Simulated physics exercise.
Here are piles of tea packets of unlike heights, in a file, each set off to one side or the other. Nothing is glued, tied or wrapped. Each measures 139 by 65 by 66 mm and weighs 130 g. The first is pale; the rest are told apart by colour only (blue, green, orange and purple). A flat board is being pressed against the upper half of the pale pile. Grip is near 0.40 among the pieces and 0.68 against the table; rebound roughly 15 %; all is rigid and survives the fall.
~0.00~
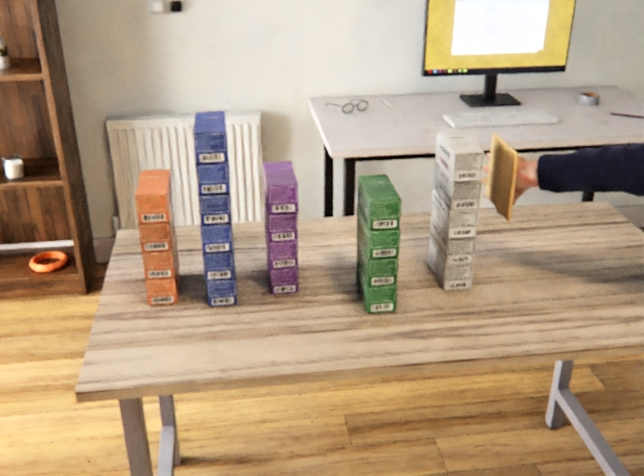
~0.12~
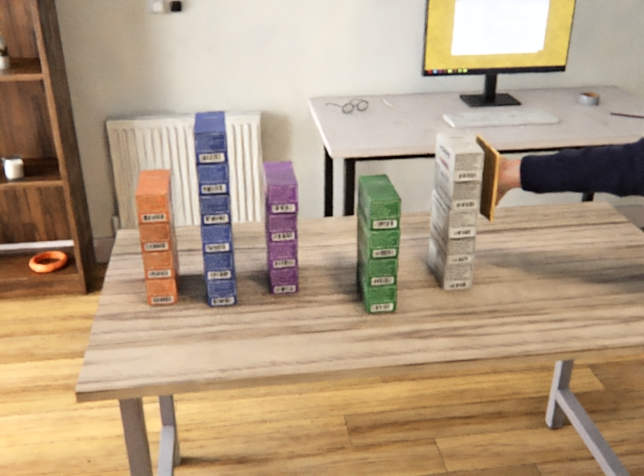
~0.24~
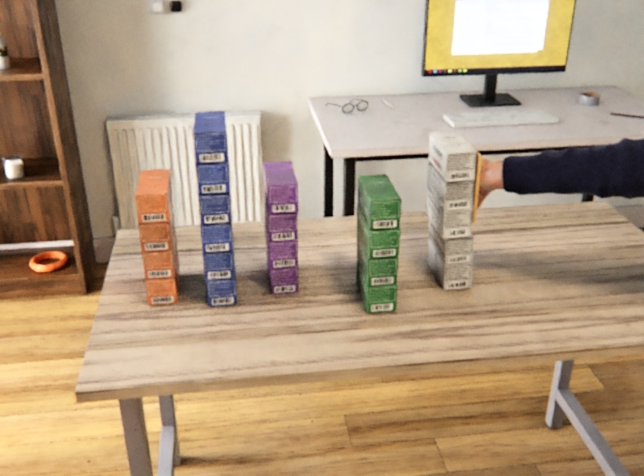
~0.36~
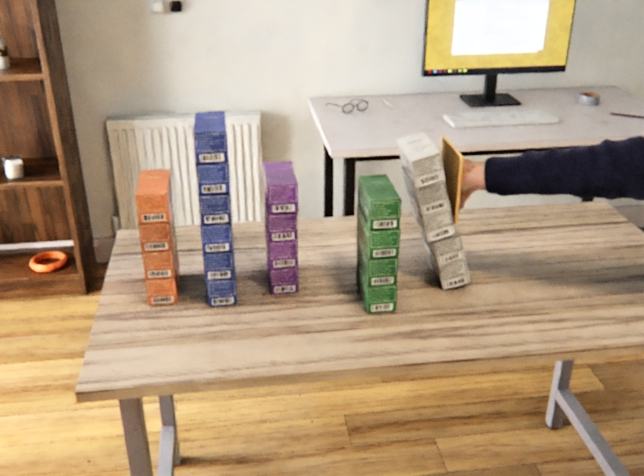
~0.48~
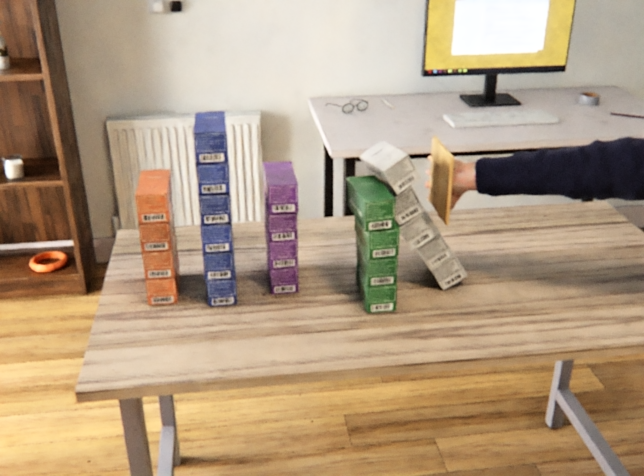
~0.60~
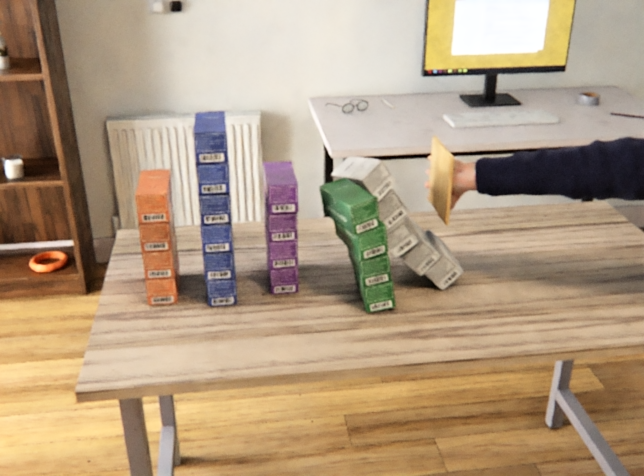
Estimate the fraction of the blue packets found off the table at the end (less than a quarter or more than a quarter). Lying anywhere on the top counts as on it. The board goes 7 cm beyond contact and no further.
The part is less than a quarter.
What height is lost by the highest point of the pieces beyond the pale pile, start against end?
Some 0 cm lower.
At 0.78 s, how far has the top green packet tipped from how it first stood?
About 25°.
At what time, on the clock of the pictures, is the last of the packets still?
Around 2.0 s.
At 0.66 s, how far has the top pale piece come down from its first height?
Roughly 8 cm.
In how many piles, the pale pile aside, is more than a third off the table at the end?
The count is 0.
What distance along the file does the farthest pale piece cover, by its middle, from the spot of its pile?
Roughly 24 cm along.
After 0.66 s, 5 of the pale pile down; none of the 6 blue packets off the table (0 of 18 in all colours); top blue packet unmoved; top green packet 16° from how it stood.
After 0.78 s, 5 of the pale pile down; none of the 6 blue packets off the table (0 of 18 in all colours); top blue packet unmoved; top green packet 27° from how it stood, 29 mm lower.
After 0.94 s, 5 of the pale pile down; none of the 6 blue packets off the table (0 of 18 in all colours); top blue packet unmoved; top green packet 55° from how it stood, 12 cm lower.
After 1.20 s, 5 of the pale pile down; none of the 6 blue packets off the table (0 of 18 in all colours); top blue packet unmoved; top green packet on its side.
In the end (2.2 s), 5 of the pale pile down; none of the 6 blue packets off the table (0 of 18 in all colours); top blue packet unmoved; top green packet on its side. That is 0 per cent. From the last view, middles, top blue packet near (211, 137), top green packet near (180, 325).
